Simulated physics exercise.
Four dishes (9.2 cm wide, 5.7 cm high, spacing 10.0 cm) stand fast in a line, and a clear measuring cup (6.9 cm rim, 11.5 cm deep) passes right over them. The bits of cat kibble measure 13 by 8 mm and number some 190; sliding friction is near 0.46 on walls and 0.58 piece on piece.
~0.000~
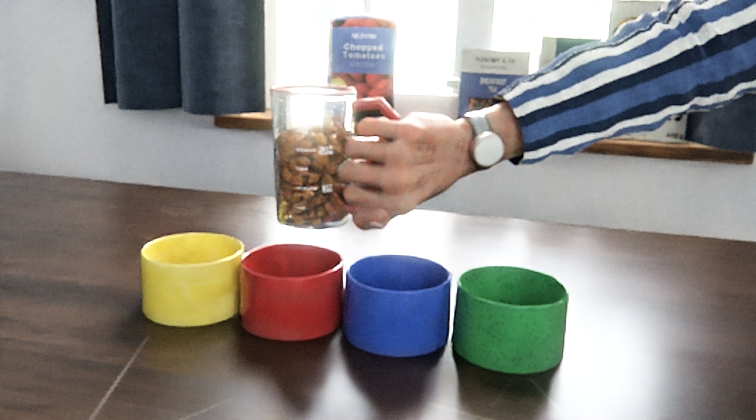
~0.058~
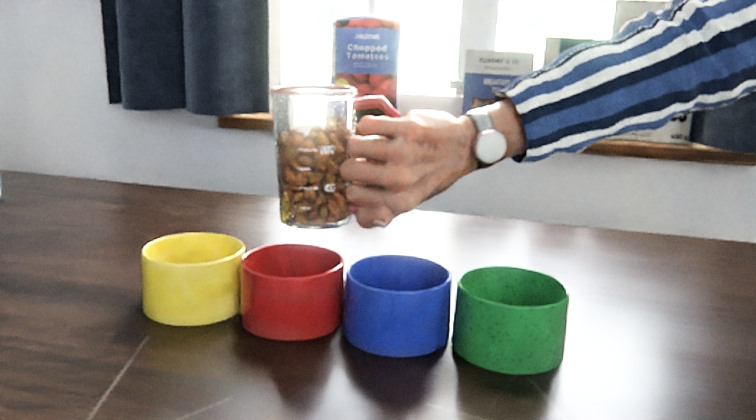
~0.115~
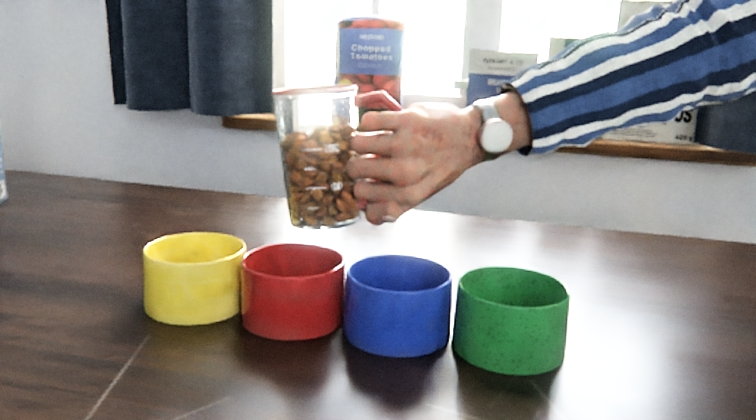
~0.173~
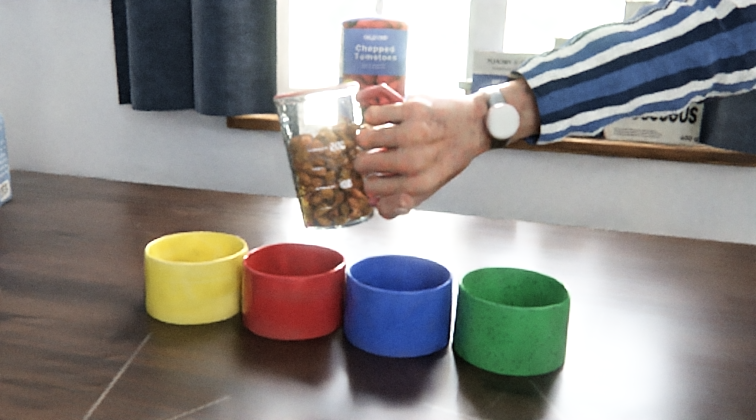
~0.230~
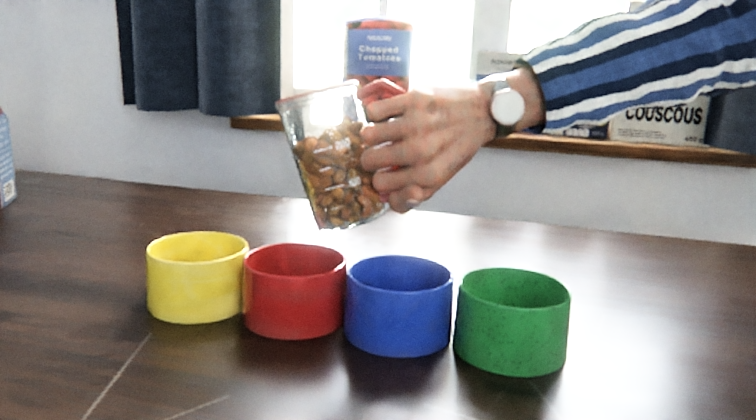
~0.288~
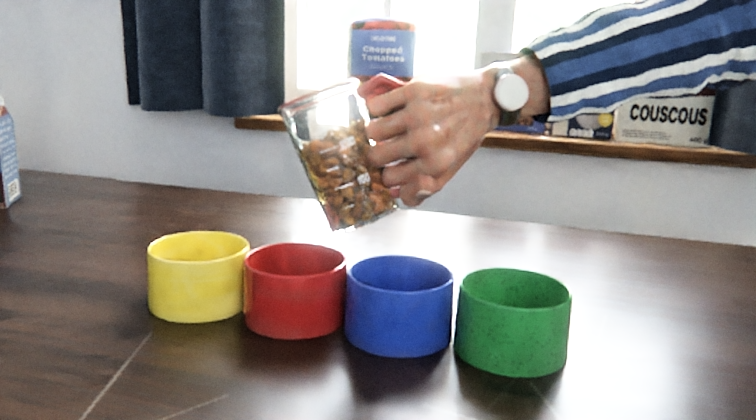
A hand held a clear measuring cup of small brown pieces above a row of yellow, red, blue and green dishes, then gradually tilted it to the left while shifting slightly right.
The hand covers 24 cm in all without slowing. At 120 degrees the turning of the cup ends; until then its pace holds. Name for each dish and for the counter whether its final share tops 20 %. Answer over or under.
Red: Under, blue: Over, green: Under, yellow: Under, counter: Under.
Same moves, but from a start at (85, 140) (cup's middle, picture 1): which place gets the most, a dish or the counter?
Most goes to: Yellow.
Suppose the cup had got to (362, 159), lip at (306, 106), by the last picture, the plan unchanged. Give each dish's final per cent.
Red 0, blue 0, green 100, yellow 0.
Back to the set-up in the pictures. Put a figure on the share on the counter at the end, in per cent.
About 0 per cent.
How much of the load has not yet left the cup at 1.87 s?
Some 0 per cent of the load.
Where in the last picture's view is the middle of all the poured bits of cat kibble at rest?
Near (402, 305).
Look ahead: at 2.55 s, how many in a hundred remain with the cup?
Some 0 per cent of the load.
After 1.24 s, tilt 119 degrees; cup holds 90 %, blue 10 %.
After 1.87 s, tilt 120 degrees; cup holds 0 %, blue 100 %.
Then, at 2.55 s, tilt 120 degrees; cup holds 0 %, blue 100 %.
In the end, at 2.8 s, red 0 %, blue 100 %, green 0 %, yellow 0 %, counter 0 %.
